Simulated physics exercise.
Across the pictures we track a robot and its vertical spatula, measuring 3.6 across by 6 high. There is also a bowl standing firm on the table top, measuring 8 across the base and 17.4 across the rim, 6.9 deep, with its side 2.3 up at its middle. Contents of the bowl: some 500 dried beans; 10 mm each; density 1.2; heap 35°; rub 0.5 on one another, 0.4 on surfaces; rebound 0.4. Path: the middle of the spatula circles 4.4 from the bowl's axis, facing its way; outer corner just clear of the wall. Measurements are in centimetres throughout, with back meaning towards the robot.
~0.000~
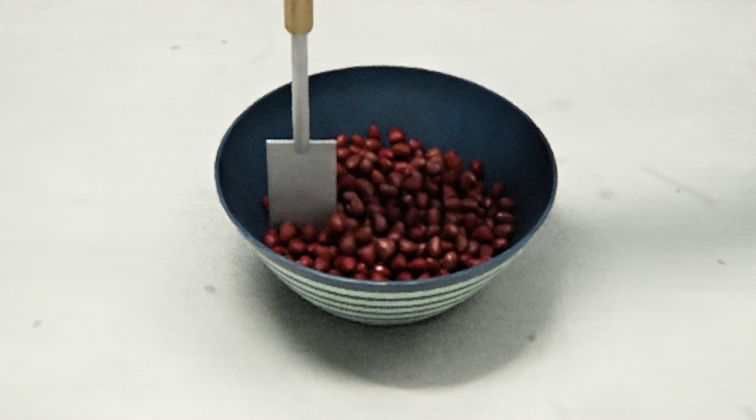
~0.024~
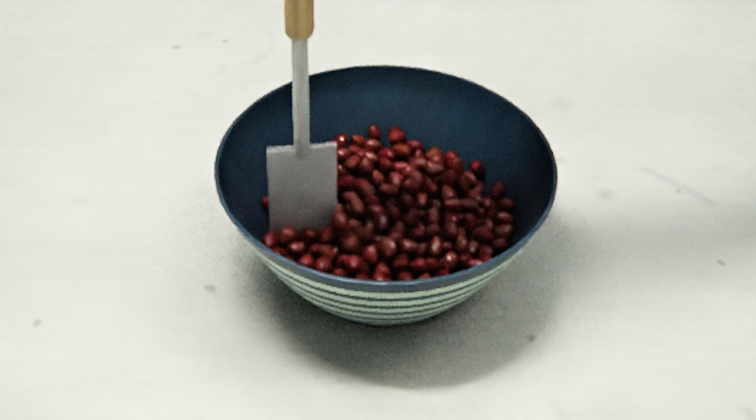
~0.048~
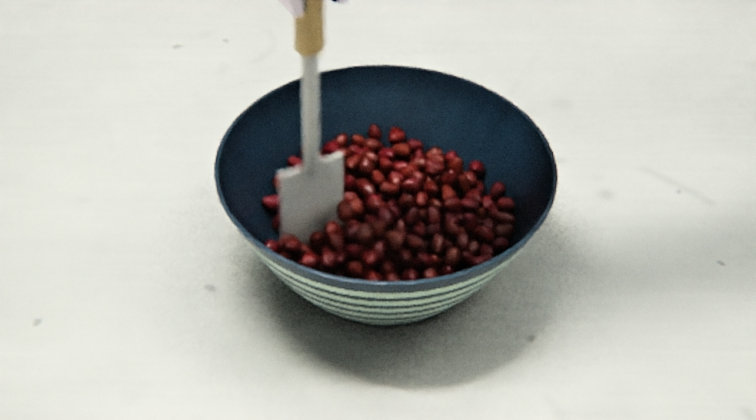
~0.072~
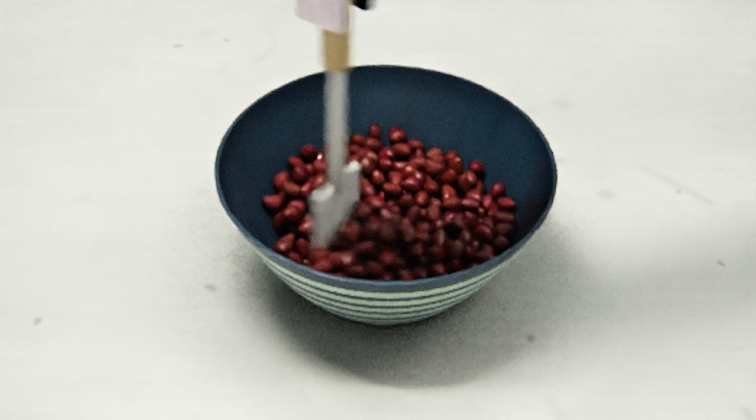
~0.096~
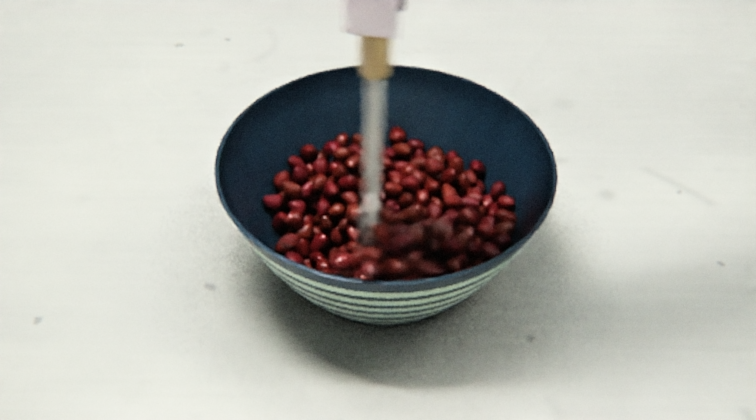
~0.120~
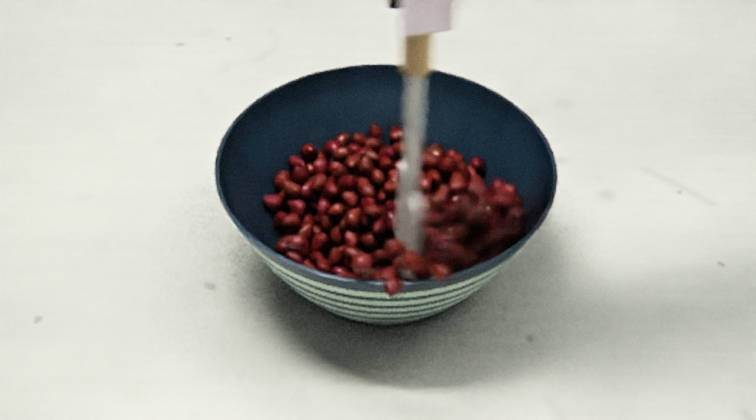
The video shows a metal spatula with a wooden handle standing in a dark blue bowl of red beans, then sweeping from the left along the near side toward the right, turning edge-on and pushing beans rightward.
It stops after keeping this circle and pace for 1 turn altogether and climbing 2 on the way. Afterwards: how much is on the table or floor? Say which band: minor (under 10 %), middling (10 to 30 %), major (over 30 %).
Band: Middling.
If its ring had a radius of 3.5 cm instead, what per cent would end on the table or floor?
In that case roughly 20 per cent.
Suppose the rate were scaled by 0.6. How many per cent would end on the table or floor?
Close to 5 in a hundred.
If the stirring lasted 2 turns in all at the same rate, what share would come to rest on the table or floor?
I'd reckon near 25 per cent.
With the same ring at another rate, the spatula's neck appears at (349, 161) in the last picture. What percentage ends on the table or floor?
I'd put it close to 5 per cent.
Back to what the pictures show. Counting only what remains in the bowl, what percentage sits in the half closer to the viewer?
Estimate: Some 40 %.
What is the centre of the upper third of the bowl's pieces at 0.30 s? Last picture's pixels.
Close to pixel (365, 151).
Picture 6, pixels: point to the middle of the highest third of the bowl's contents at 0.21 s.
(460, 155), roughly.
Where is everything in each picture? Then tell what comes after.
Spatula neck at (301, 119), 0° round; upper third of the load around (393, 218), from x 270 to 505, top at y 135; 496 in the bowl, in the first picture.
Spatula neck at (301, 123), 8° round; upper third of the load around (391, 218), from x 270 to 505, top at y 135, in the second picture.
Spatula neck at (311, 141), 29° round; upper third of the load around (388, 225), from x 270 to 505, top at y 135, in the third picture.
Spatula neck at (336, 157), 54° round; upper third of the load around (392, 226), from x 275 to 505, top at y 135, in the fourth picture.
Spatula neck at (373, 165), 79° round; upper third of the load around (404, 227), from x 275 to 505, top at y 135, in the fifth picture.
Spatula neck at (412, 162), 104° round; upper third of the load around (436, 219), from x 275 to 520, top at y 135; 494 in the bowl, 2 in flight or on the tool, in the sixth picture.
After 0.21 s, 198° round, highest piece 12 above the table; 467 in the bowl, 29 in flight or on the tool.
After 0.30 s, 292° round, highest piece 10 above the table; 430 in the bowl, 17 on the table or floor, 49 in flight or on the tool.
After 0.54 s, 0° round, highest piece 6 above the table; 413 in the bowl, 83 on the table or floor.
After 1.24 s, 0° round, highest piece 6 above the table; 413 in the bowl, 83 on the table or floor.
At rest, 413 in the bowl, 83 on the table or floor. That is 17 % on the table or floor.
